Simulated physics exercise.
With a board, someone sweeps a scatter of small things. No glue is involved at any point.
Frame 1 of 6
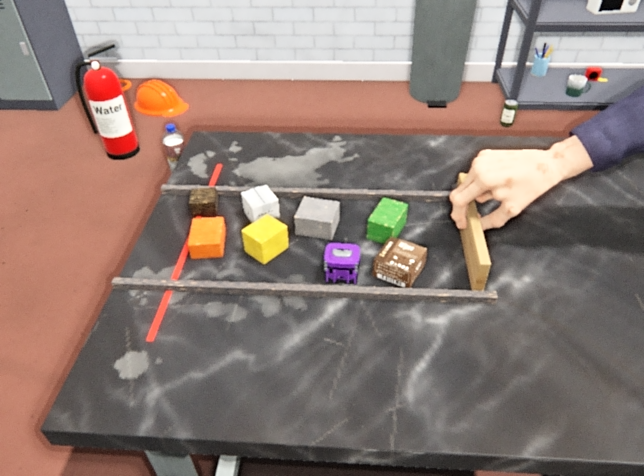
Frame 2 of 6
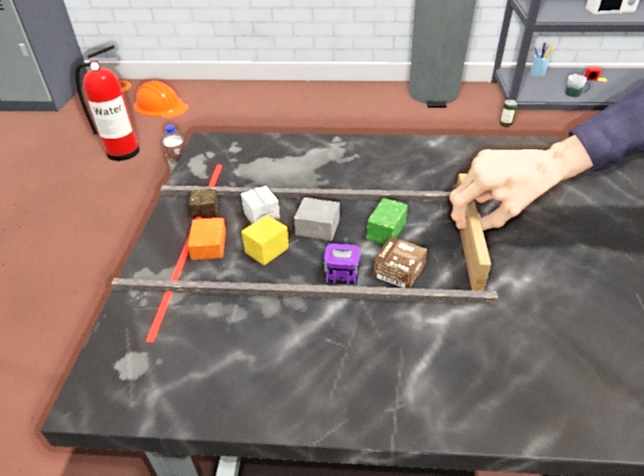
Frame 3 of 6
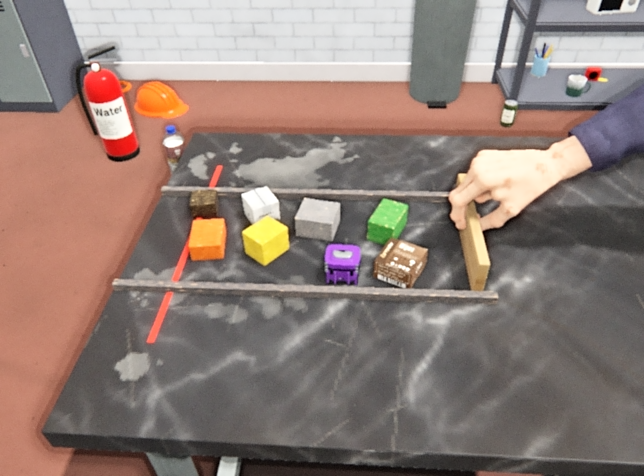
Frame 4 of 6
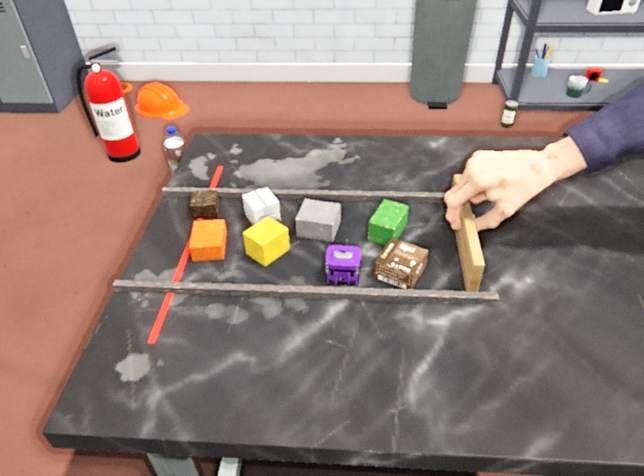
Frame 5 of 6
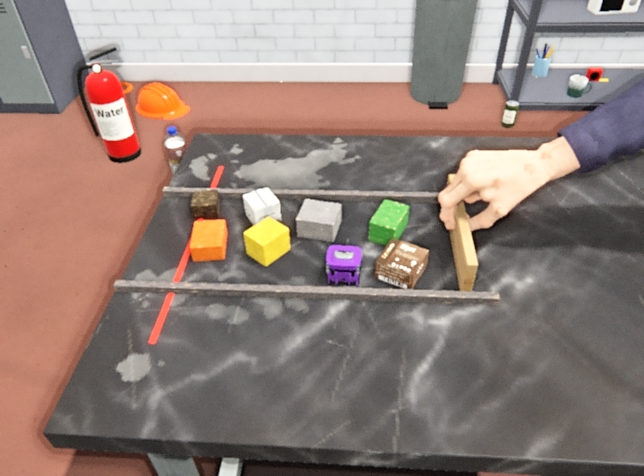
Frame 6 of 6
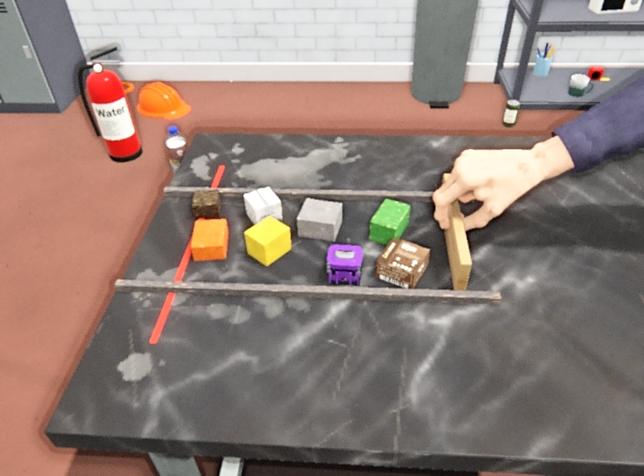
Hand holding a wooden board upright on a dark marbled table, edging it slightly left towards scattered small coloured blocks.
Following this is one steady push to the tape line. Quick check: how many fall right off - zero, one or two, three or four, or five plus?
Three to four tumble.
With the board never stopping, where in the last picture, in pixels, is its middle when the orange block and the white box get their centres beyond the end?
Roughly at (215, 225) and roughly at (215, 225).
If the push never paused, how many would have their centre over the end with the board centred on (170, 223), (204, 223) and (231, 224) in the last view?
Over the end: 6, 3, 1.
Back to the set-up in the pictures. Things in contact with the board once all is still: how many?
Tally at the end: 2.
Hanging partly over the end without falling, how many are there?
It would come to 3.
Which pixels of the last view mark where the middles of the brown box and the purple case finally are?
I'd say approximately (159, 264) and then (121, 266).
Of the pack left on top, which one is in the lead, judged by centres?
That would be the purple case.
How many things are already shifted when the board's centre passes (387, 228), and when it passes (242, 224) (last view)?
Well, it's 3 at the first one and 8 at the second.
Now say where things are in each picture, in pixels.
In the first picture, black block (204, 202); orange block (208, 238); white box (261, 206); board (470, 229); tape (191, 236).
In the second picture, orange block (208, 238); grey block (318, 219).
In the third picture, white box (261, 208); board (469, 230).
In the fourth picture, black block (205, 204); brown box (401, 264).
In the fifth picture, orange block (209, 240); yellow block (267, 241).
In the sixth picture, black block (207, 204); orange block (210, 240); white box (263, 208); board (454, 229); tape (194, 238).
Soon after, none off yet; black block at rest near (207, 204); orange block at rest near (210, 240); white box at rest near (263, 208).
After that, none off yet; black block moving near (203, 204); orange block displaced a little near (201, 239); white box displaced about its own width near (227, 205).
And then, none off yet; black block tilting well over near (148, 204); orange block displaced about its own width near (151, 235); white box displaced well along near (167, 200).
In the end, the number that fall off is three or four; gone, white box, orange block and black block.
